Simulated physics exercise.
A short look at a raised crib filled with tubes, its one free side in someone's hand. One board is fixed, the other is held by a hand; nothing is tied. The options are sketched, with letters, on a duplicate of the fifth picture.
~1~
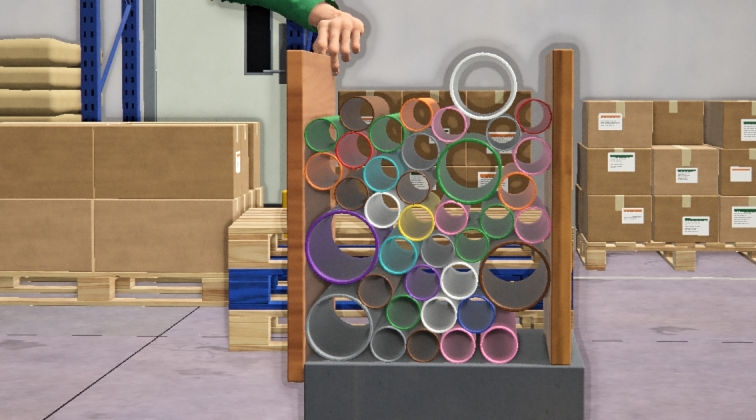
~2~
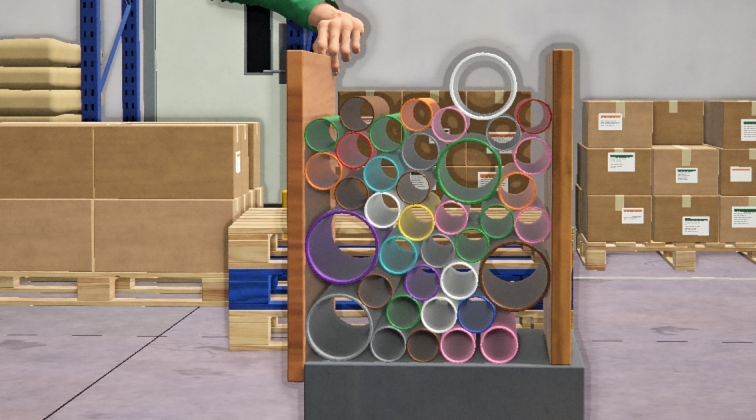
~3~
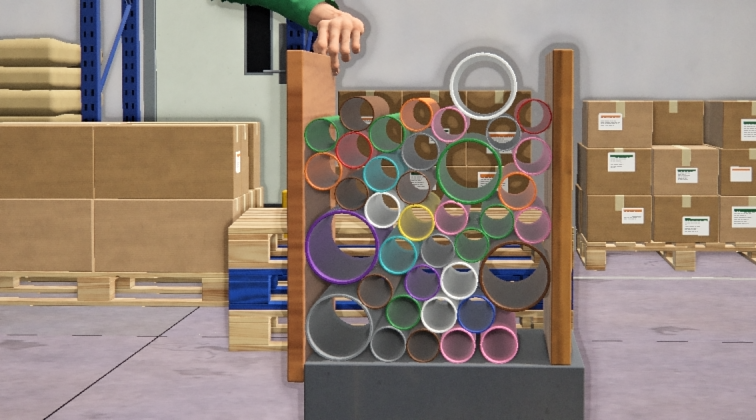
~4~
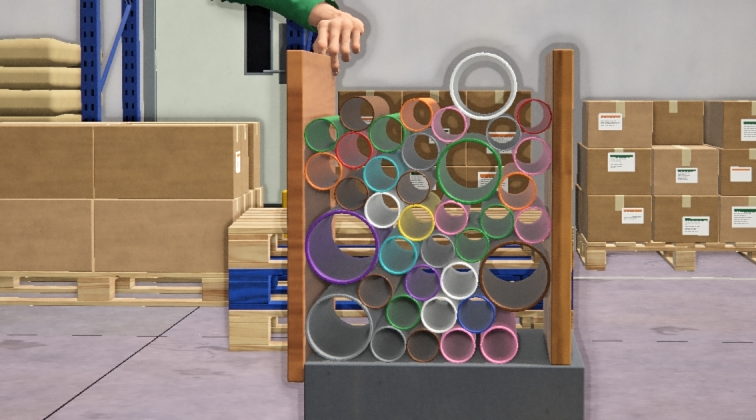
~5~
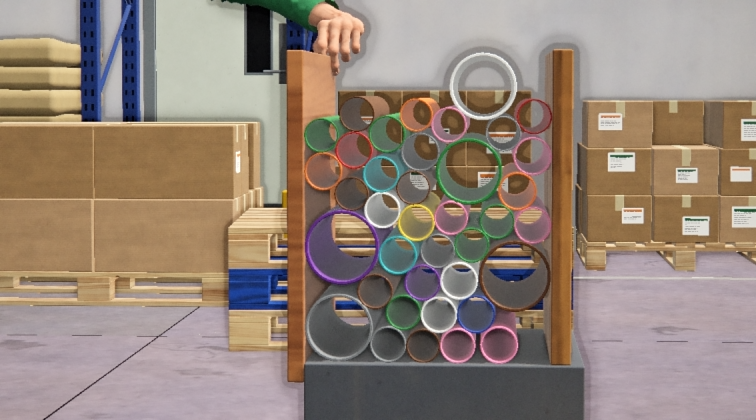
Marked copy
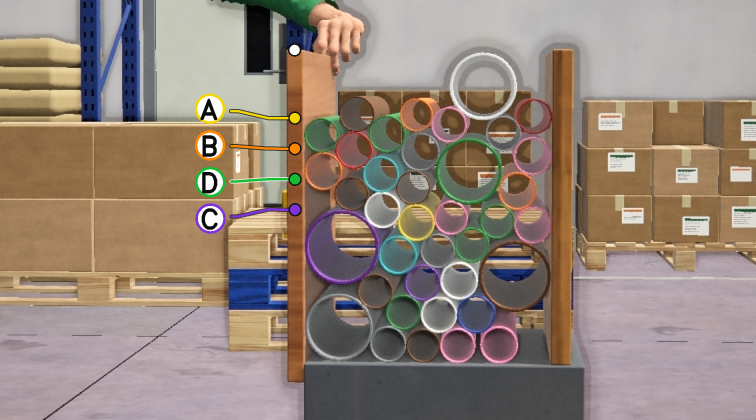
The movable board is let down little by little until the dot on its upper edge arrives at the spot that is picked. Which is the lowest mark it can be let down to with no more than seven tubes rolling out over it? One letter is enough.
The last mark within the limit is C.
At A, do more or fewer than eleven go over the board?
Fewer than eleven.
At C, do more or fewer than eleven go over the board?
At C, fewer than eleven.
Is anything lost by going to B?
No, at B.
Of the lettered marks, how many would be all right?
The number is four.
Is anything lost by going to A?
At A: No.
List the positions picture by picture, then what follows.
A white tube (382, 210); a pink tube (532, 225); an orange tube (324, 171), in the first picture.
An orange tube (324, 171); a grey tube (504, 134), in the second picture.
Side board (313, 206), in the third picture.
A grey tube (339, 328); a blue tube (476, 314), in the fourth picture.
A white tube (459, 281); a white tube (382, 210); a pink tube (532, 225), in the fifth picture.
On the marked copy, A at (295, 118); B at (295, 149); C at (295, 210); D at (295, 180); the white dot at (295, 50).
With C. Early on, top of the board (304, 122).
Further on, top of the board (304, 205).
At the end, top of the board (304, 209), five out over the board.
As for the rest, A none out over the board; B none out over the board; D five out over the board.
